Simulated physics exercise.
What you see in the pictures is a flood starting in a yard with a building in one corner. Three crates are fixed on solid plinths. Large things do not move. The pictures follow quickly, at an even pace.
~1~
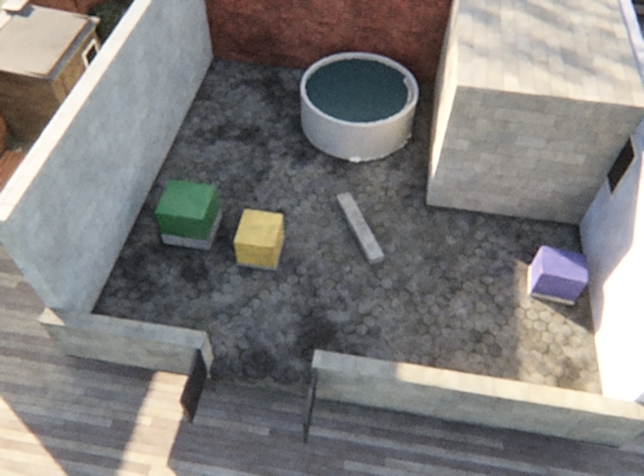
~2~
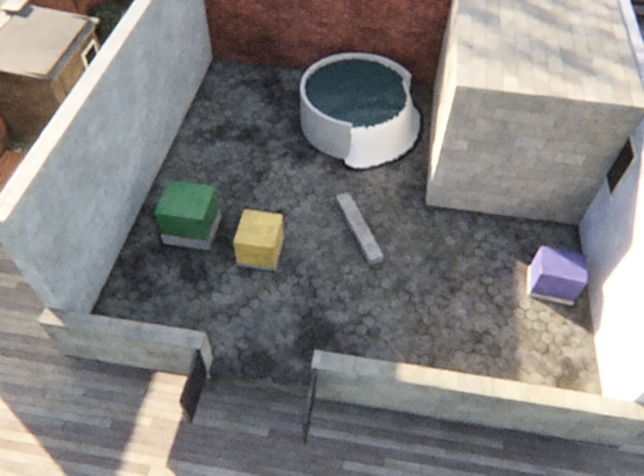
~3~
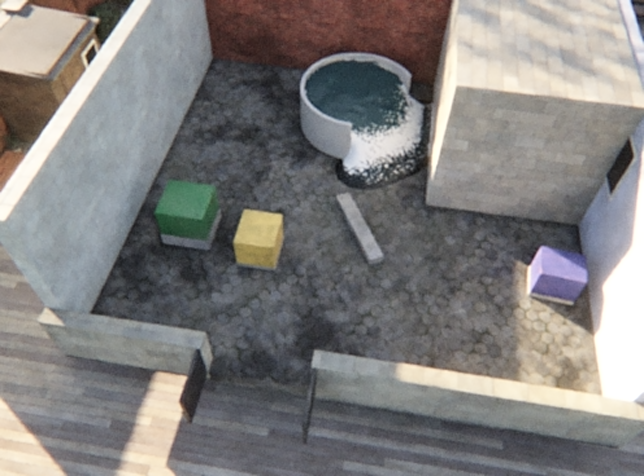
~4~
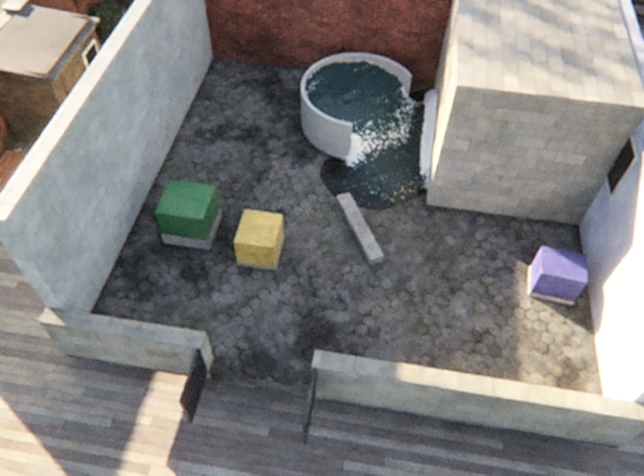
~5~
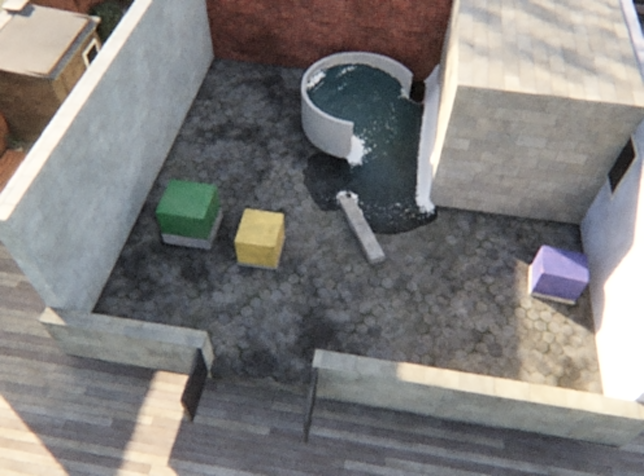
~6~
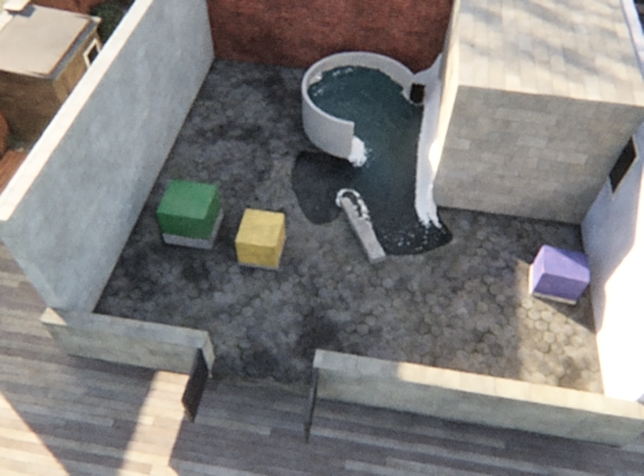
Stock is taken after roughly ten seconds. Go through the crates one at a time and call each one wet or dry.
The green crate is dry. The yellow crate is wet. The blue crate is wet.
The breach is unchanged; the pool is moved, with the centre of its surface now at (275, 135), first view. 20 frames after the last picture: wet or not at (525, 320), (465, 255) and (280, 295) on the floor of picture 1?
As listed: Wet, flooded, under water.
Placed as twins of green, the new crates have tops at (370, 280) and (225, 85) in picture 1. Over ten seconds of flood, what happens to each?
I'd expect the first one gets submerged and the next one is left untouched.
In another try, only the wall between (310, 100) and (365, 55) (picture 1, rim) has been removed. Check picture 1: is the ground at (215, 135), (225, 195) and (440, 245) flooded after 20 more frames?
Soaked / soaked / unwetted.
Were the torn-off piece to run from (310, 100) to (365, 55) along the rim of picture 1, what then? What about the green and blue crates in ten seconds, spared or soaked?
First the green crate: It is hit; then the blue crate: It is hit.
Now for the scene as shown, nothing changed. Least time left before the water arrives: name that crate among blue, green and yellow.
That one is the yellow crate.
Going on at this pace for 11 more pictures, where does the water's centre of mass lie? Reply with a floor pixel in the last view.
Close to (385, 178).
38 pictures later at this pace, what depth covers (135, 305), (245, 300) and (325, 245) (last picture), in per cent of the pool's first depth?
In the order asked, some 2, 6 and 2 in a hundred.
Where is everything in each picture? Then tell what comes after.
In the first frame, the pool at (359, 90) is whole and still.
In the second frame, water pours out at (400, 134) and has run to a hidden place.
In the third frame, water pours out at (400, 137) and has run to (431, 105).
In the fourth frame, water pours out at (400, 138) and has run to (433, 91).
In the fifth frame, the front is at (367, 227), out from the gap at (401, 138).
In the sixth frame, the front is at (401, 251), out from the gap at (401, 138).
A moment on, water covers 25 % of the floor; the green crate not reached, the yellow crate water round its plinth, the blue crate not reached.
Next, water covers 50 % of the floor; the green crate water round its plinth, the yellow crate water round its plinth, the blue crate water round its plinth.
Then, water covers 70 % of the floor; the green crate water round its plinth, the yellow crate water round its plinth, the blue crate water round its plinth.
Later, water covers 90 % of the floor; the green crate water round its plinth, the yellow crate water round its plinth, the blue crate water round its plinth.
In the end, water covers 100 % of the floor; the green crate stayed above the water, the yellow crate was topped, the blue crate was topped.
